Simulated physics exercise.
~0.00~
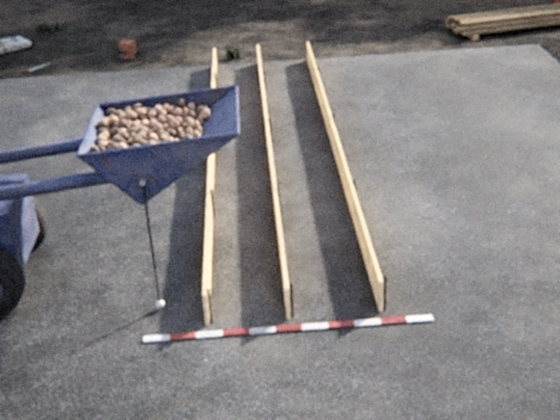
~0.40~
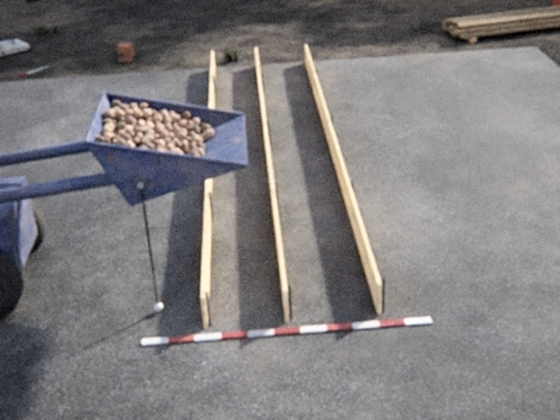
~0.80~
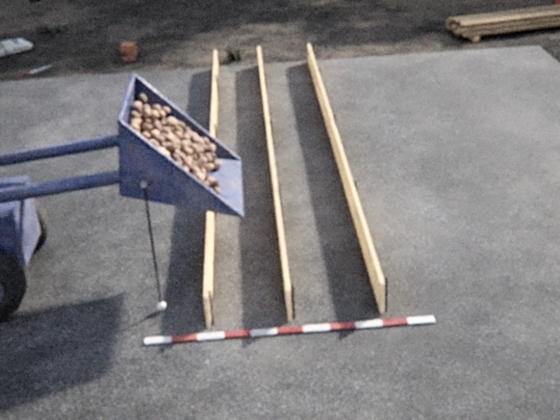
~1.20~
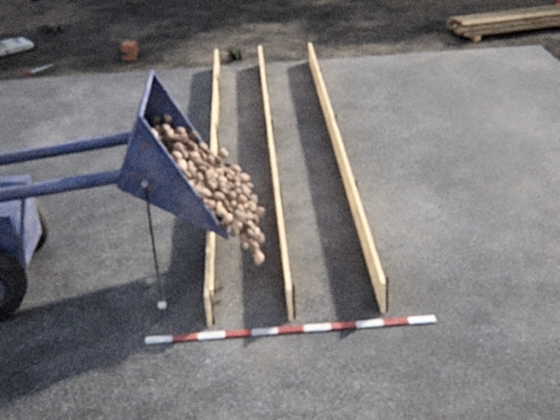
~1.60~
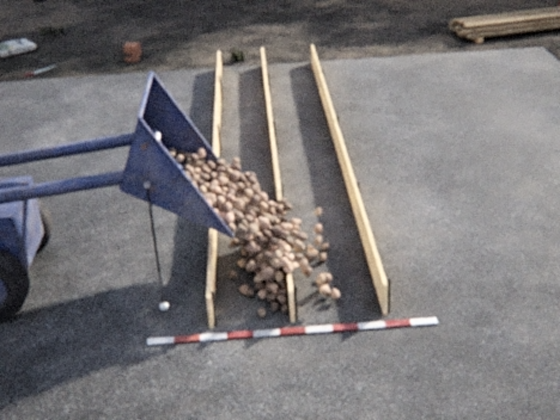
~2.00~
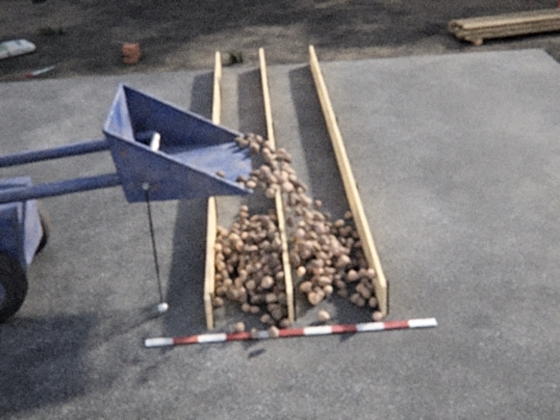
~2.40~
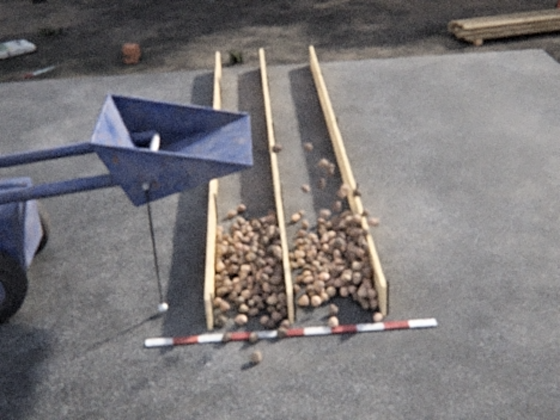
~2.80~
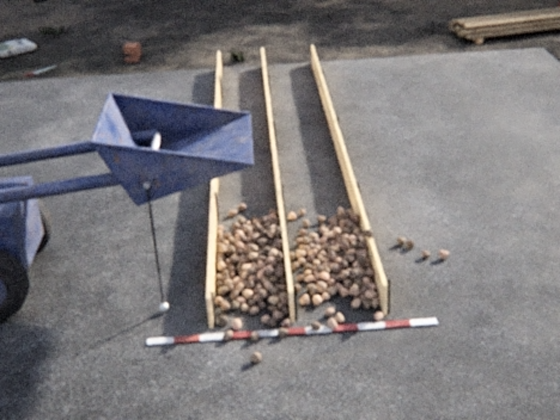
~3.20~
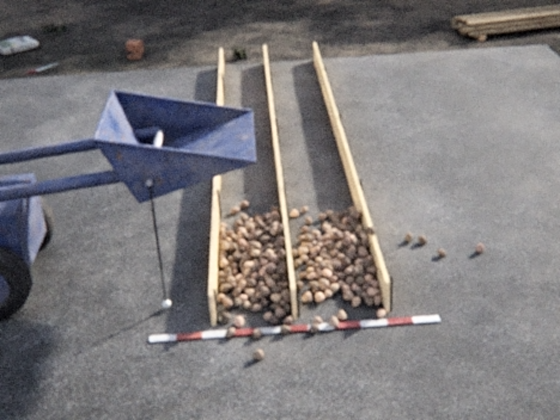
At the start, a blue steel bucket on a loader at the left holds a heap of brownish stones, beside three long wooden planks lying on grey paving behind a red-and-white staff. The bucket tips down to the right, and the stones slide toward its lip. They pour out over the nearest plank and spread into both bays. As the bucket swings partway back, the last stones tumble out, and a few bounce beyond the right-hand plank. It ends with the bucket still and empty of stones, similar-looking piles filling the front of both bays, and a few strays outside.
